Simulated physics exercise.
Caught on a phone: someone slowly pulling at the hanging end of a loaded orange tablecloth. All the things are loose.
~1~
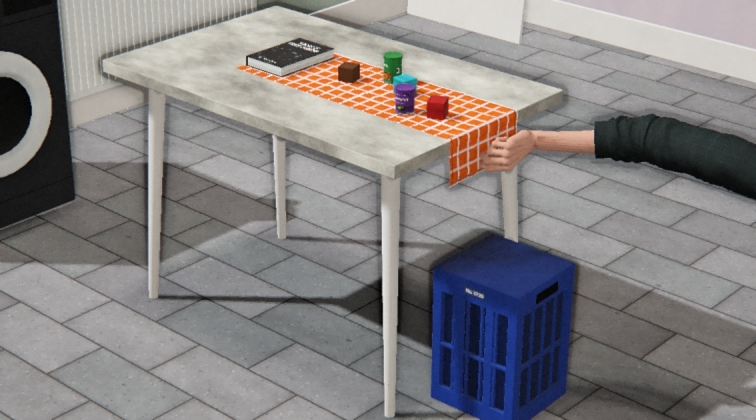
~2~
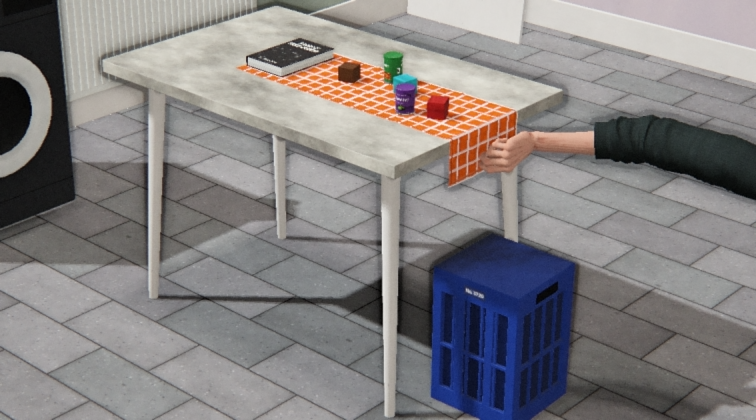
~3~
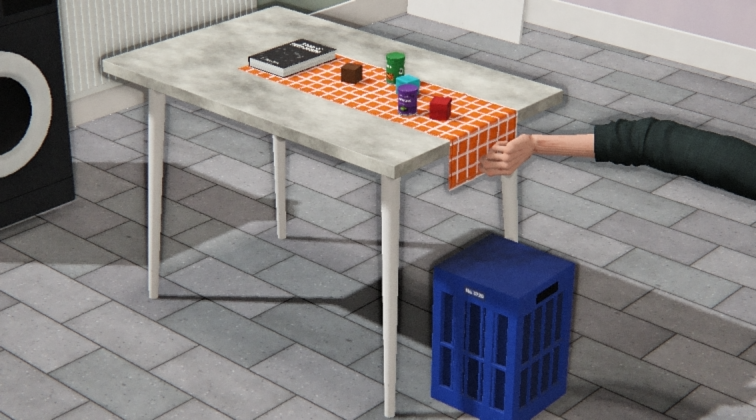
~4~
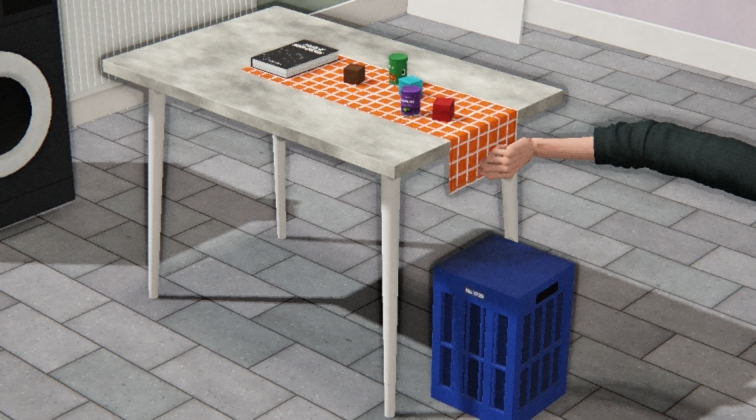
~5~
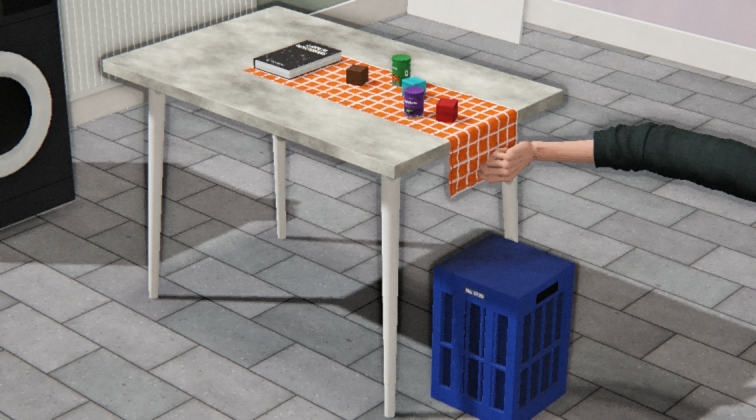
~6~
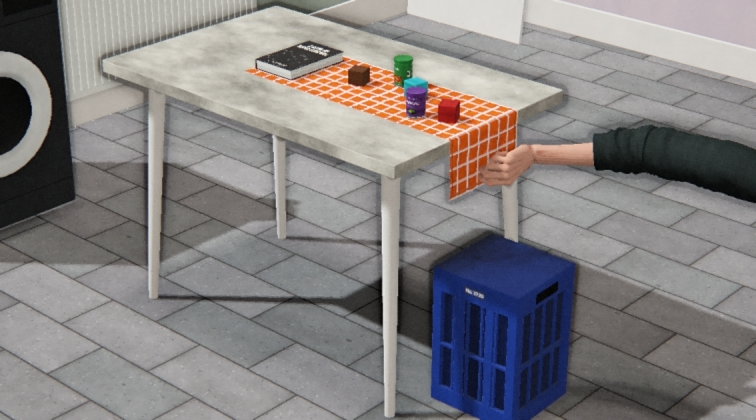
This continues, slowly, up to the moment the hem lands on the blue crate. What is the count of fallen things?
Over the edge go two.
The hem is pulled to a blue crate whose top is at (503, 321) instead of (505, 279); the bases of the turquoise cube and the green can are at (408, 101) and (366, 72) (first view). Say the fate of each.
The turquoise cube goes over, the green can does not fall.
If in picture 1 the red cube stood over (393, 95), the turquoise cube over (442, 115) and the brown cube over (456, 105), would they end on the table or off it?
The red cube stays on, the turquoise cube tumbles off, the brown cube drops off.
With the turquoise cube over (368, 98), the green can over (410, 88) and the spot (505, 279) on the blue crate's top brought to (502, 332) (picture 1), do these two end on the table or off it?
The turquoise cube tumbles off, the green can comes down.
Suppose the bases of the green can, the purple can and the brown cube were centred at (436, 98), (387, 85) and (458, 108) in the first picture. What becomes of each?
The green can falls; the purple can remains up; the brown cube falls.
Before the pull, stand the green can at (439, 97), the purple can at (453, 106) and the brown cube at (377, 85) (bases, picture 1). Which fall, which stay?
The green can comes down, the purple can drops off, the brown cube survives.
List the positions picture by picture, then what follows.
Hem (449, 187); red cube (438, 99); purple can (405, 87); turquoise cube (405, 77); green can (393, 55); brown cube (349, 65); top of the crate (505, 279), in the first picture.
Hem (448, 187); red cube (438, 99), in the second picture.
Hem (449, 191); purple can (408, 88), in the third picture.
Hem (450, 195); turquoise cube (411, 79); top of the crate (505, 279), in the fourth picture.
Hem (451, 198); green can (402, 57), in the fifth picture.
Hem (448, 200); red cube (449, 103); purple can (416, 90); turquoise cube (416, 81); green can (404, 58); brown cube (359, 68), in the sixth picture.
Soon after, hem near (483, 228); red cube gone.
After that, hem on the crate; red cube and purple can gone.
In the end, hem on the crate; red cube and purple can gone. The table loses two.
